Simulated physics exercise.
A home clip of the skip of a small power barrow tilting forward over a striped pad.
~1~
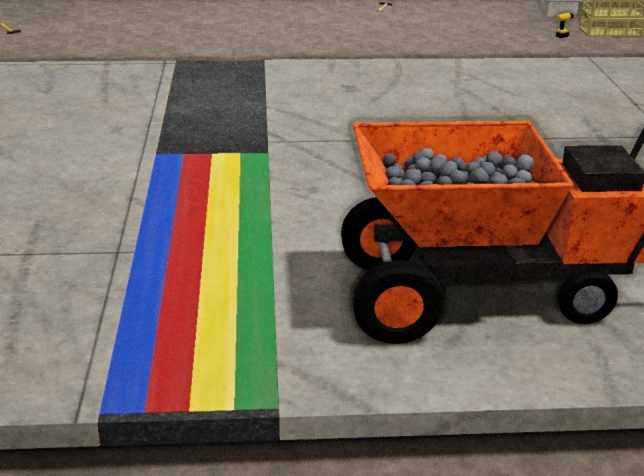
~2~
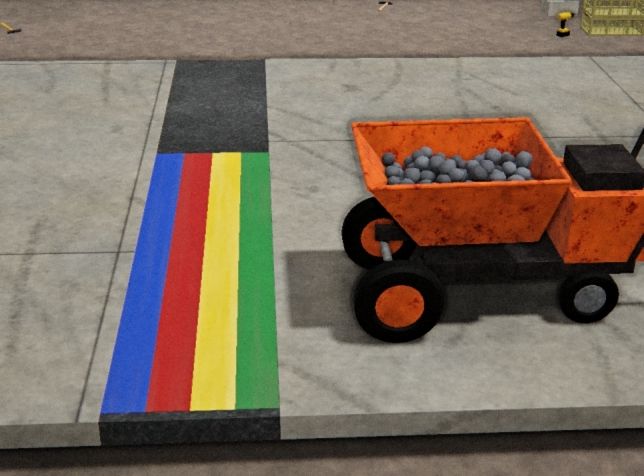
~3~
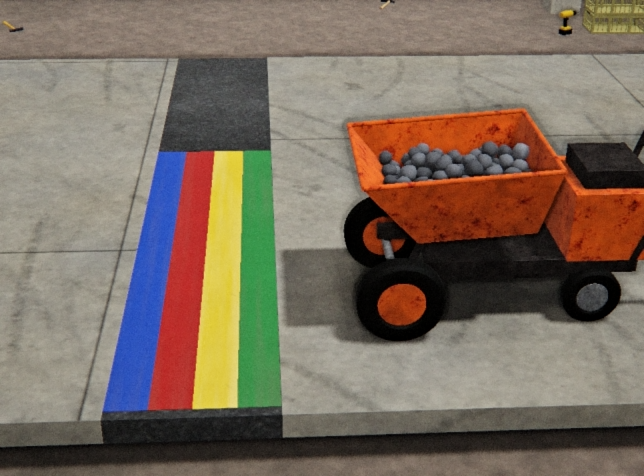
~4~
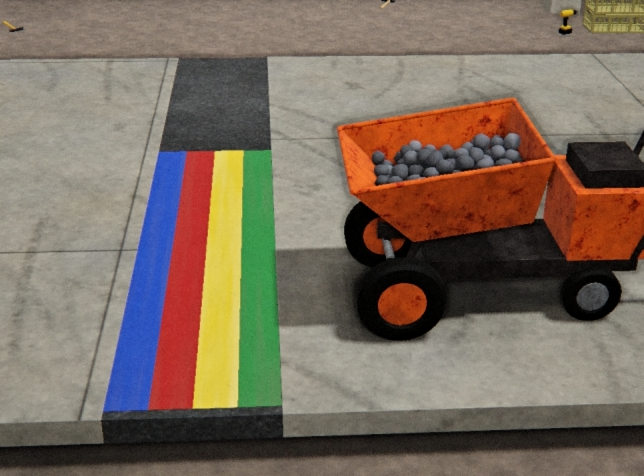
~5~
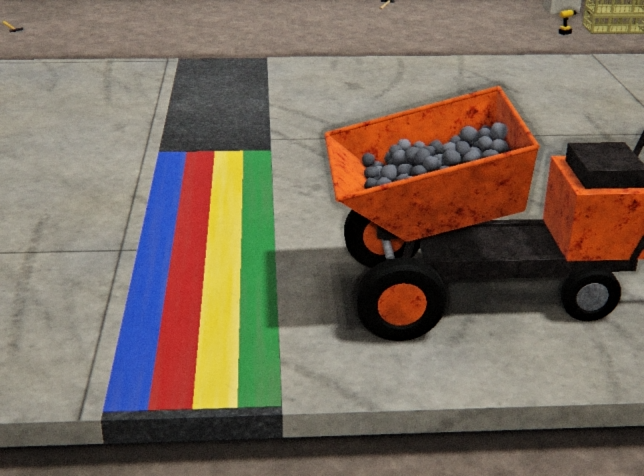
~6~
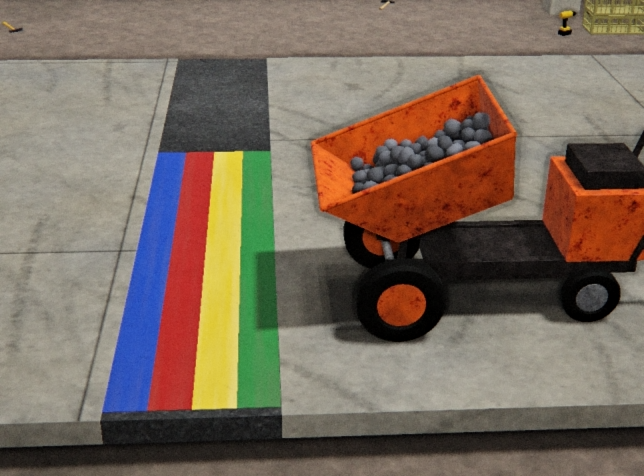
On a pale concrete slab with brown ground behind it, seen from above and to one side, a dark strip crosses the surface. Blue, red, yellow and green stripes run left to right across its near part, and to their right stands a small orange barrow with black tyres and a skip of grey cobbles. The skip, level at first, tilts gradually leftward, its right end rising, while the wheels stay put and the view barely shifts.
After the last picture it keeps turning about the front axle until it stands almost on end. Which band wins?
Most covered: The yellow band.
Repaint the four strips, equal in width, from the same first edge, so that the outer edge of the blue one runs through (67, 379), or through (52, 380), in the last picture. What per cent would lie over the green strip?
Roughly 30 per cent, and 30 per cent.
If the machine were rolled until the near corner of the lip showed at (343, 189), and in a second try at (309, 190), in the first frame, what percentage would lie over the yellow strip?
About 30 and 10 per cent.
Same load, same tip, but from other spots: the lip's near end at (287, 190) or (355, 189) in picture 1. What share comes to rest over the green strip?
Near 0 % and 10 %.
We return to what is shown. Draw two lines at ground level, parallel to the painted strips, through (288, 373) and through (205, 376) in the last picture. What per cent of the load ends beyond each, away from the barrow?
The first gives 90 %, the second 40 %.
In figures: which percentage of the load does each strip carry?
Green strip near 20; yellow strip near 30; red strip near 20; blue strip near 10.
Soon, skip tipped steeply; all in the skip.
A while on, skip tipped right over; most in the skip; a small part over the green strip; a small part over the yellow strip; a stray few over the red strip; a stray few falling.
Towards the end, skip tipped right over; about a quarter in the skip; a small part over the green strip; about a third over the yellow strip; about a quarter over the red strip; a small part over the blue strip; a small part off the paint.
Finally, skip tipped right over; a small part in the skip; about a quarter over the green strip; about a third over the yellow strip; about a quarter over the red strip; a small part over the blue strip; a small part off the paint.
